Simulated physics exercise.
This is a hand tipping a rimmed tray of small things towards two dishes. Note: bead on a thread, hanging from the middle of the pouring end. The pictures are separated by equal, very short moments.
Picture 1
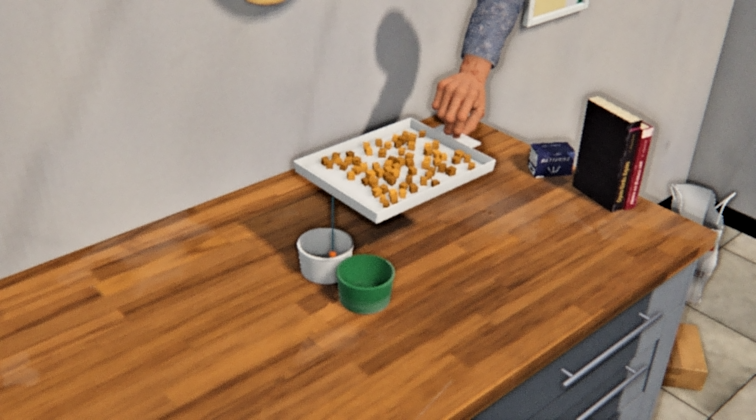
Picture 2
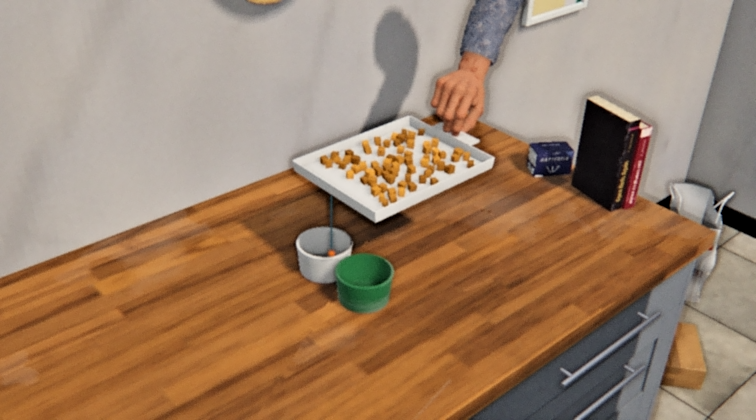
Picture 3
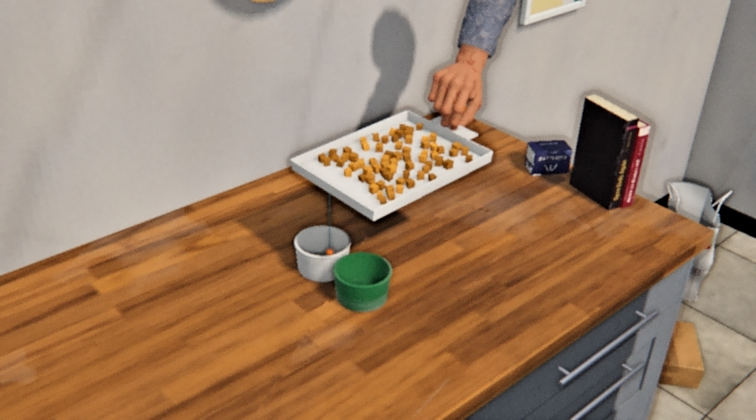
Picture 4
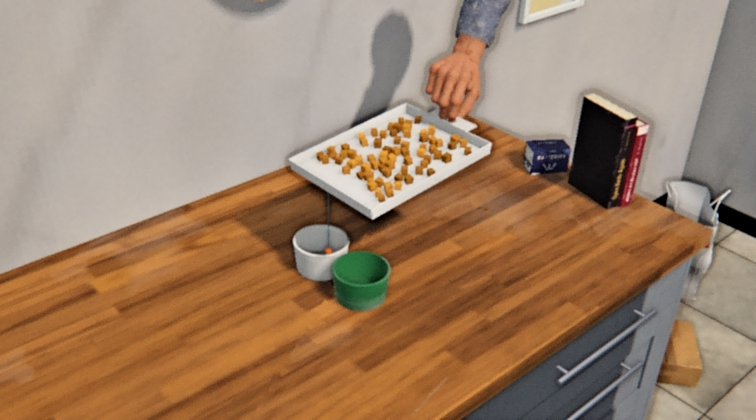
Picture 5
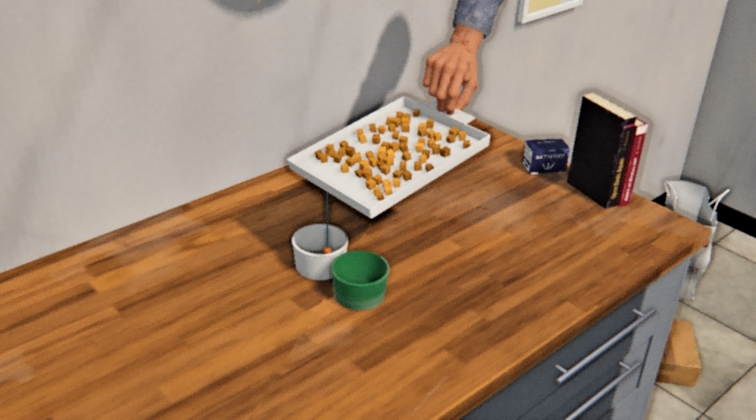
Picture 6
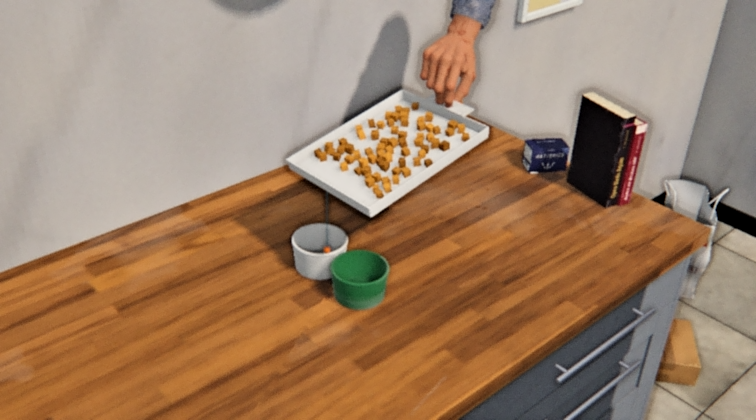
At first, a hand holds a white rimmed tray of small brown croutons level above a wooden counter, with a white dish and a green dish below its near end. Then the hand slowly raises the far end, tilting the tray slightly toward the dishes, while the croutons stay scattered across it.
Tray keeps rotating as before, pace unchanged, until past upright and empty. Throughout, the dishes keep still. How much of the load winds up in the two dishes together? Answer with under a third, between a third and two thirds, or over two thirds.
The two dishes together get under a third of it.
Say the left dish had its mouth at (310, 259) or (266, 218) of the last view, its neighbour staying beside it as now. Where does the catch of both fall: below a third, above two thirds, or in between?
One: Under a third. Two: Less than a third.
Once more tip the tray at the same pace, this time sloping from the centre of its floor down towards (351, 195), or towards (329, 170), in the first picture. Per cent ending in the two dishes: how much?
0 % and 20 %, roughly.
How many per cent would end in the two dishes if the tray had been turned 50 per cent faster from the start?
Something like 0 percent, give or take.
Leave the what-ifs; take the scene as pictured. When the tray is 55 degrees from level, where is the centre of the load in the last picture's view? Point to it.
I'd put it at about (329, 164).
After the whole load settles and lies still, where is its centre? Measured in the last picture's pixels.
Somewhere close to (260, 294) in the last picture.
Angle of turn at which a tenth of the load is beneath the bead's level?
Around 105° of tilt.
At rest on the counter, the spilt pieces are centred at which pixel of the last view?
Their middle ends up at roughly (260, 294).
Just after the last frame, tray tipped steeply; every one on the tray.
A moment on, tray tipped right over; every one on the tray.
Further on, tray tipped past a quarter turn; every one outside both.
When it is over, tray tipped past a quarter turn; not one in the right dish; not one in the left dish; every one outside both.
